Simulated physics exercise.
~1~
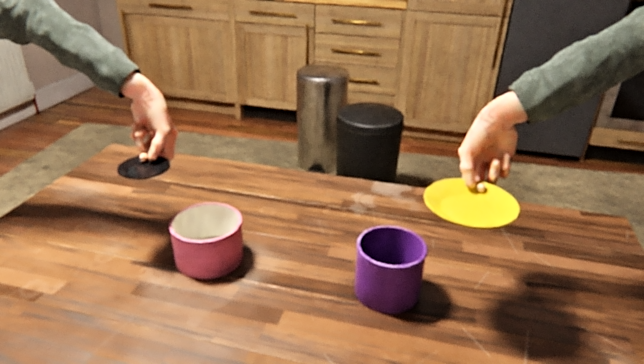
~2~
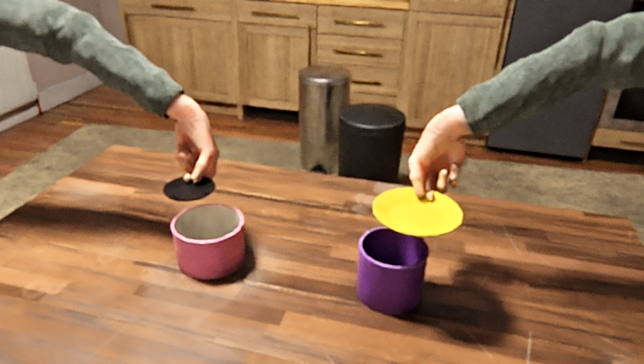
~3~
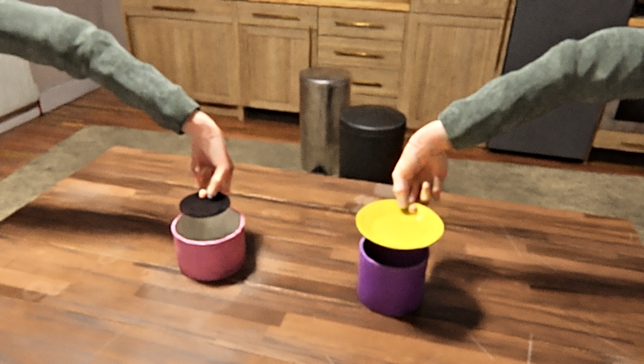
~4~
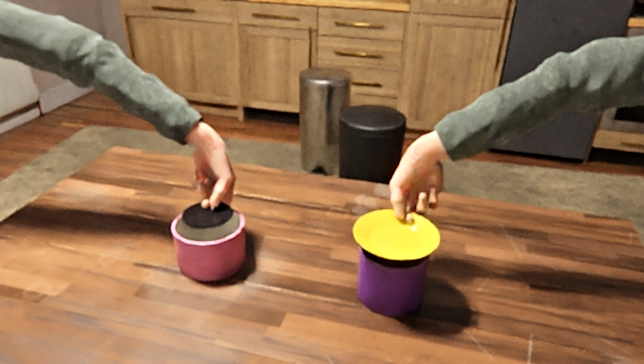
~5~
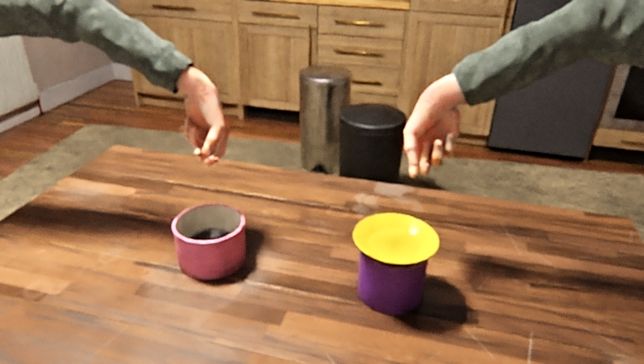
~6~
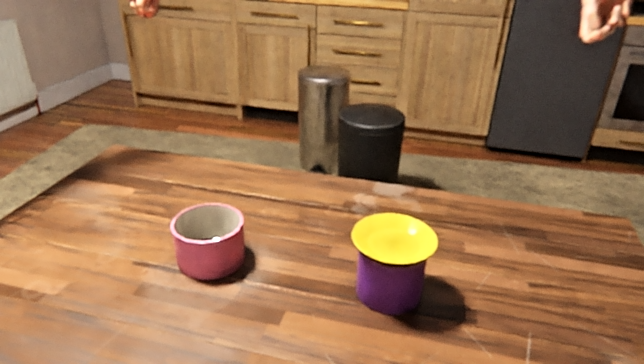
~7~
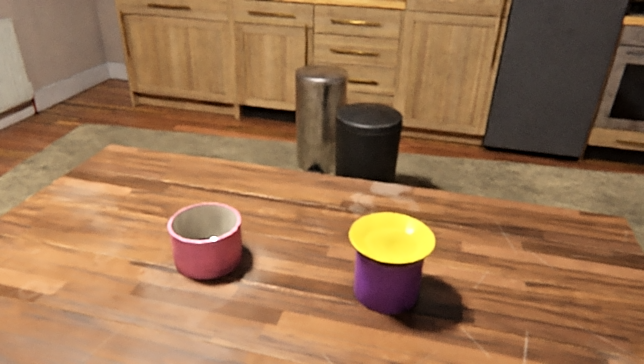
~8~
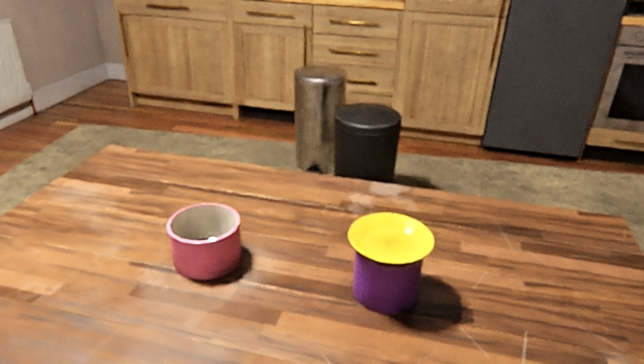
A black disc and a yellow disc were lowered by two hands over a pink pot on the left and a purple jar on the right, then released; the black one dropped inside, while the yellow one stayed on the rim, covering the jar.
